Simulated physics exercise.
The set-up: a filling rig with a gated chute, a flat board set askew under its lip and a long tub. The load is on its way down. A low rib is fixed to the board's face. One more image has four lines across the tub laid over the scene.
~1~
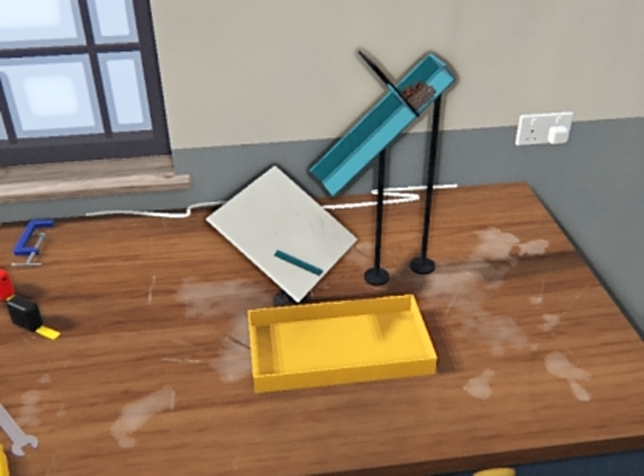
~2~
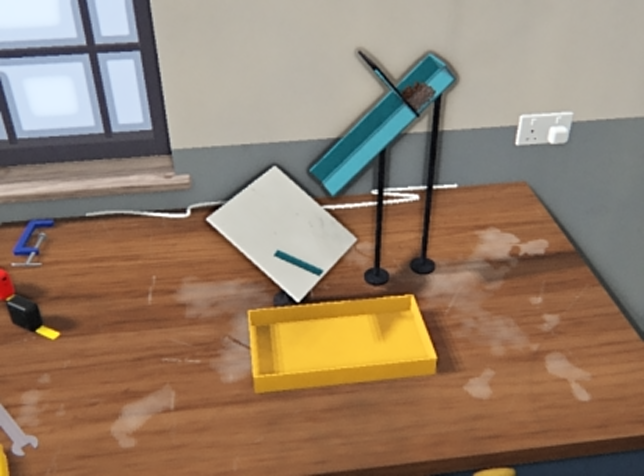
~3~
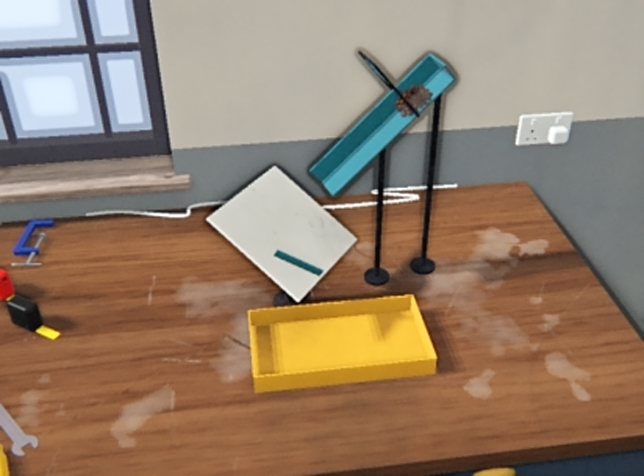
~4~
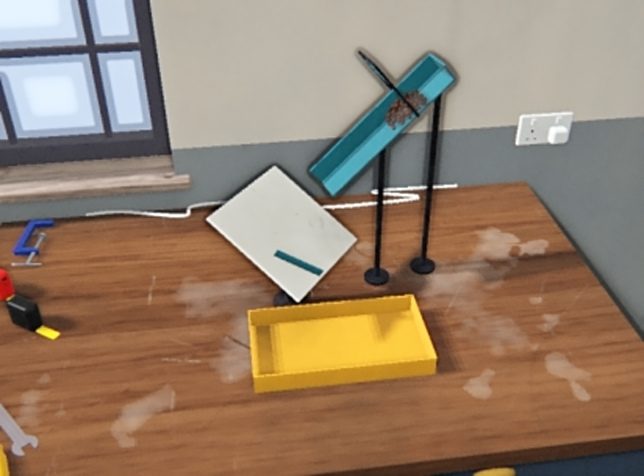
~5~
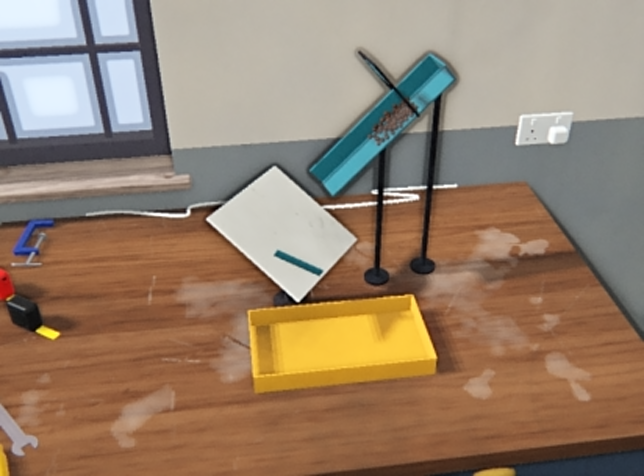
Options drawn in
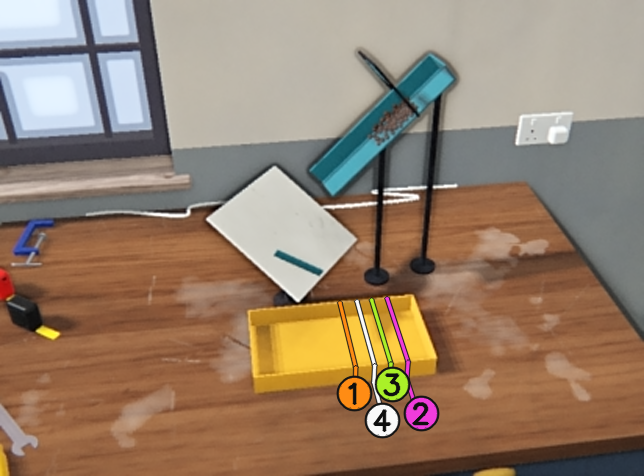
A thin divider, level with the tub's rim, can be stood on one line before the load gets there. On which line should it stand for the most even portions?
I would pick line 4.
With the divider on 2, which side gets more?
Left.
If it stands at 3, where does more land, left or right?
The left side.
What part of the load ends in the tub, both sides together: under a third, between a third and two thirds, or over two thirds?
Over two thirds.
On the marked copy, line 1 crosses the front rim at (355, 366); line 2 crosses the front rim at (407, 361); line 3 crosses the front rim at (390, 363); line 4 crosses the front rim at (374, 364).
With 1, of what is caught, about a quarter on the left of the divider, most on the right.
With 2, of what is caught, nearly all on the left of the divider, a stray few on the right.
With 3, of what is caught, nearly all on the left of the divider, a small part on the right.
With 4, of what is caught, about two thirds on the left of the divider, about a third on the right.
